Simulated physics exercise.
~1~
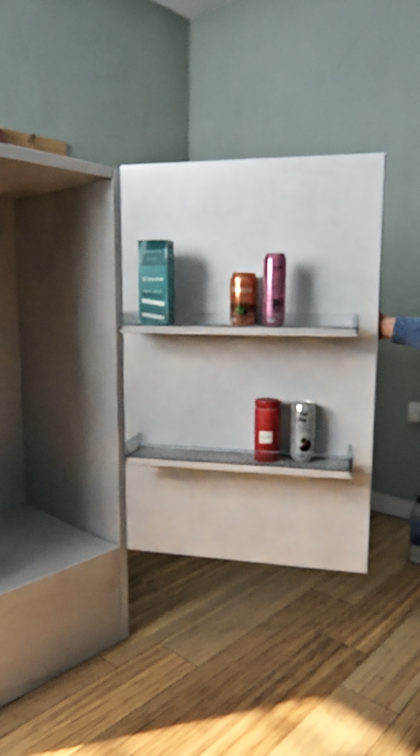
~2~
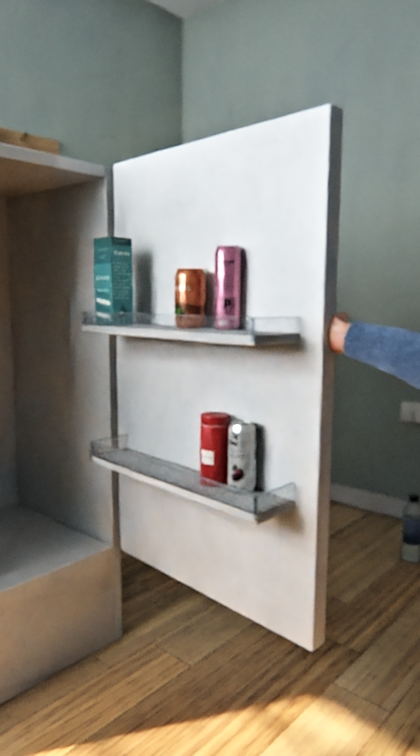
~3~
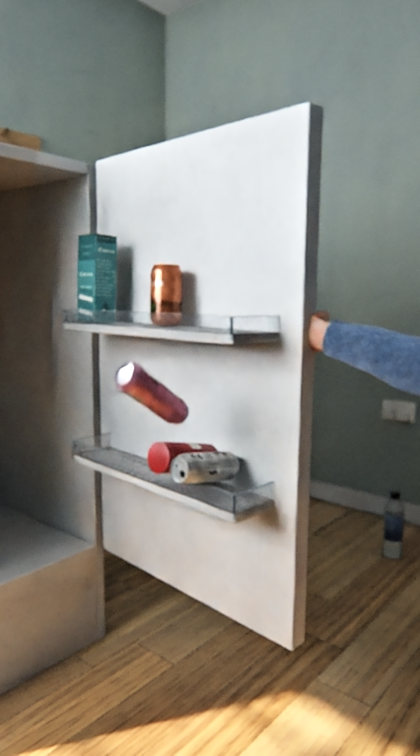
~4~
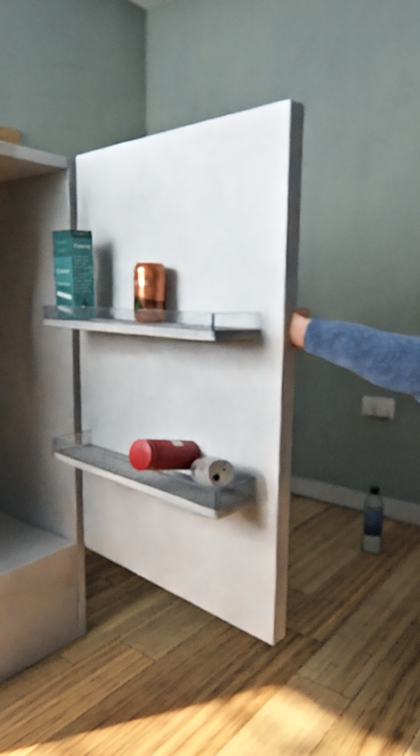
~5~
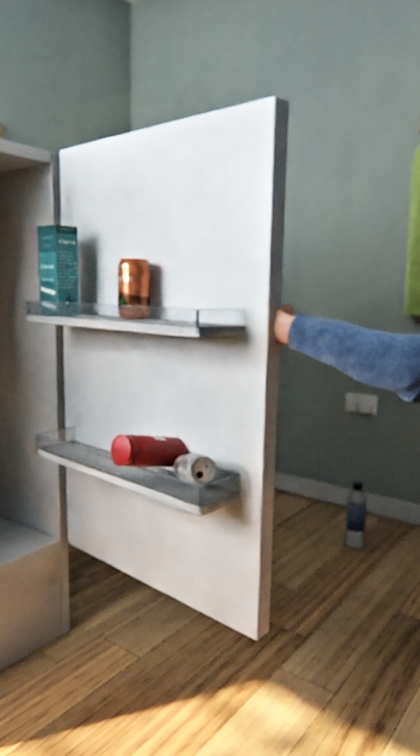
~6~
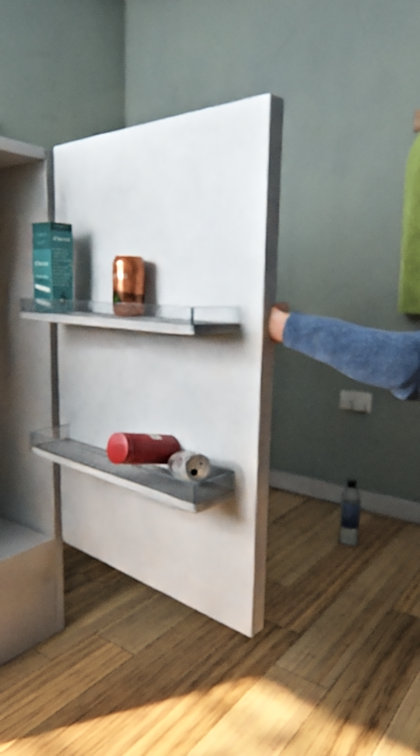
Inside a room, a hand stopping a swinging fridge door, the pink can tumbling off, red and silvery cans toppling on the lower rack.
